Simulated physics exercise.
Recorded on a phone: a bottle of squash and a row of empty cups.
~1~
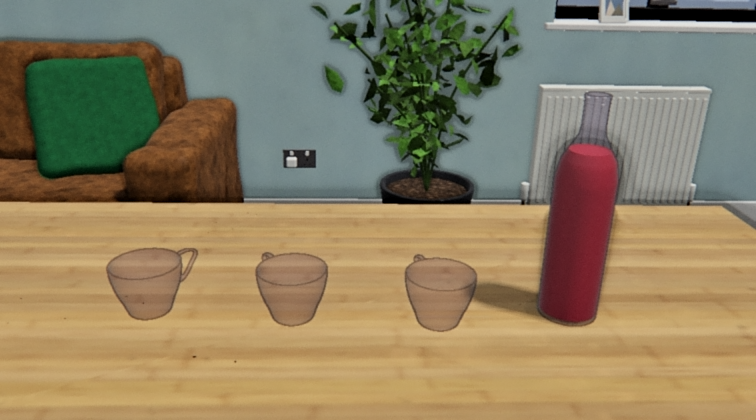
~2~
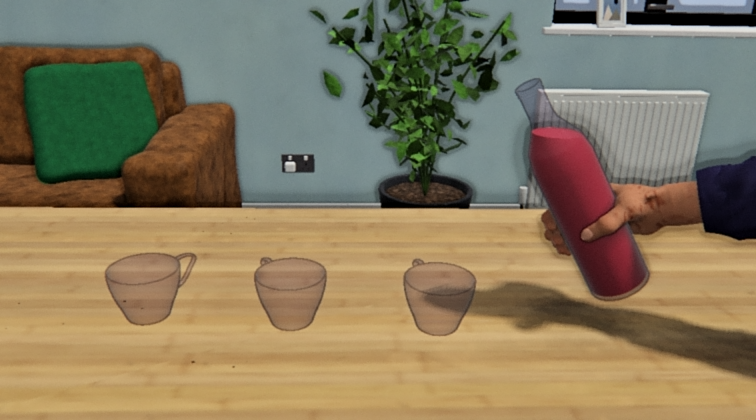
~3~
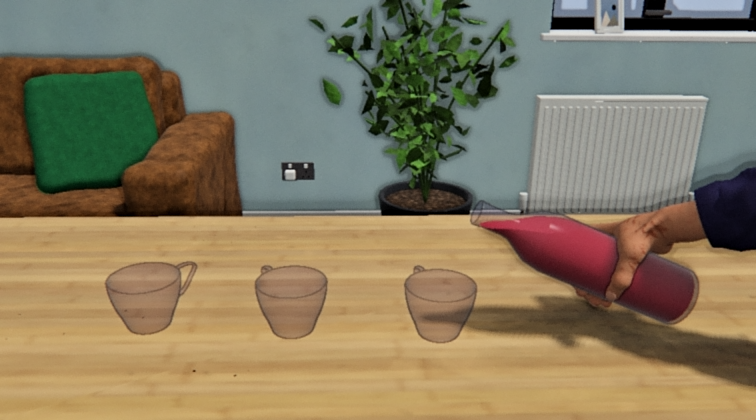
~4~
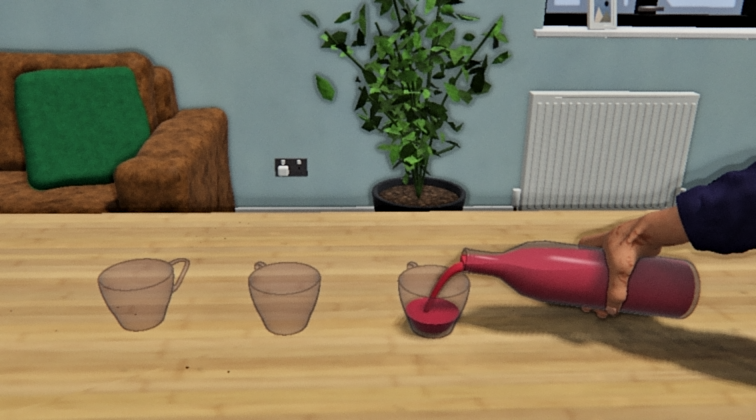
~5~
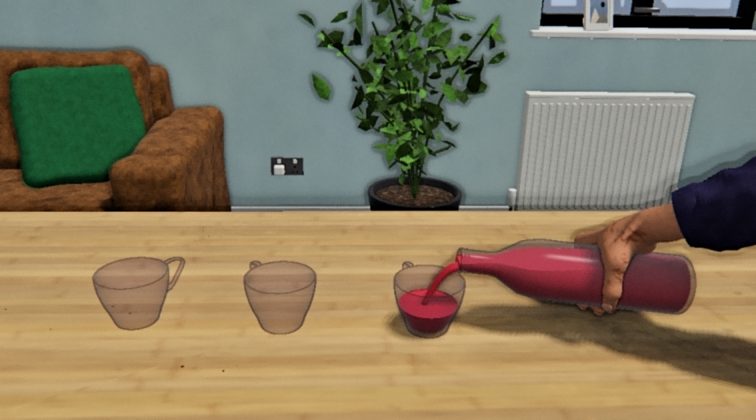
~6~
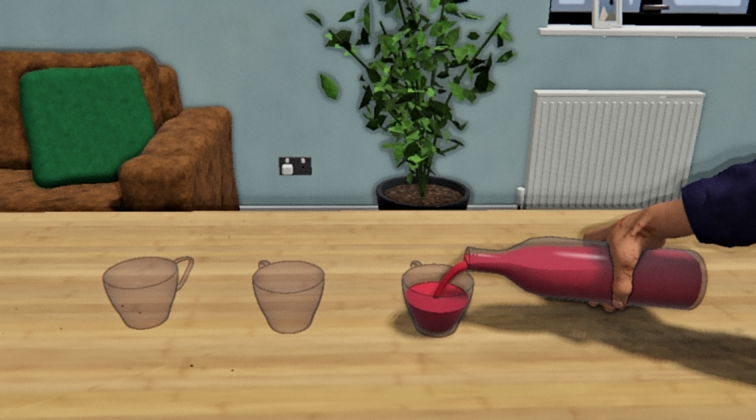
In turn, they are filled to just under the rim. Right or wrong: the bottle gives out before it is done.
Wrong.
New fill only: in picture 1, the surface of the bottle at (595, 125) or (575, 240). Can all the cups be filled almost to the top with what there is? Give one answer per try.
Log, in order: Ample / deficit.
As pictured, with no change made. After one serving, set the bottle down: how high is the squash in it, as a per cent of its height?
The level stands close to 55 percent.
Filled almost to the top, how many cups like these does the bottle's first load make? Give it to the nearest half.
I'd say near 4.0 of those.
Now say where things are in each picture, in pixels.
In the first picture, all stand on the top; bottle (582, 207) about three quarters full; three cups, the last at (147, 284).
In the second picture, the hand lifts the bottle; bottle (575, 188) tipped 30° with all of its load; the first is empty.
In the third picture, the bottle is brought over; bottle (578, 255) tipped 65° with all of its load; three cups, the last at (146, 298).
In the fourth picture, a stream runs into the first cup; bottle (572, 275) tipped 80° with nearly all of its load; the first is about a quarter full.
In the fifth picture, a stream runs into the first cup; bottle (568, 272) tipped 85° with nearly all of its load; three cups, the last at (134, 294).
In the sixth picture, a stream runs into the first cup; bottle (577, 270) tipped 85° with nearly all of its load; the first is about two thirds full.
Soon after, the first is about three quarters full.
Later, the first is done and the bottle has about three quarters of its load.
In the end, all three are full and about a quarter of the squash is over.
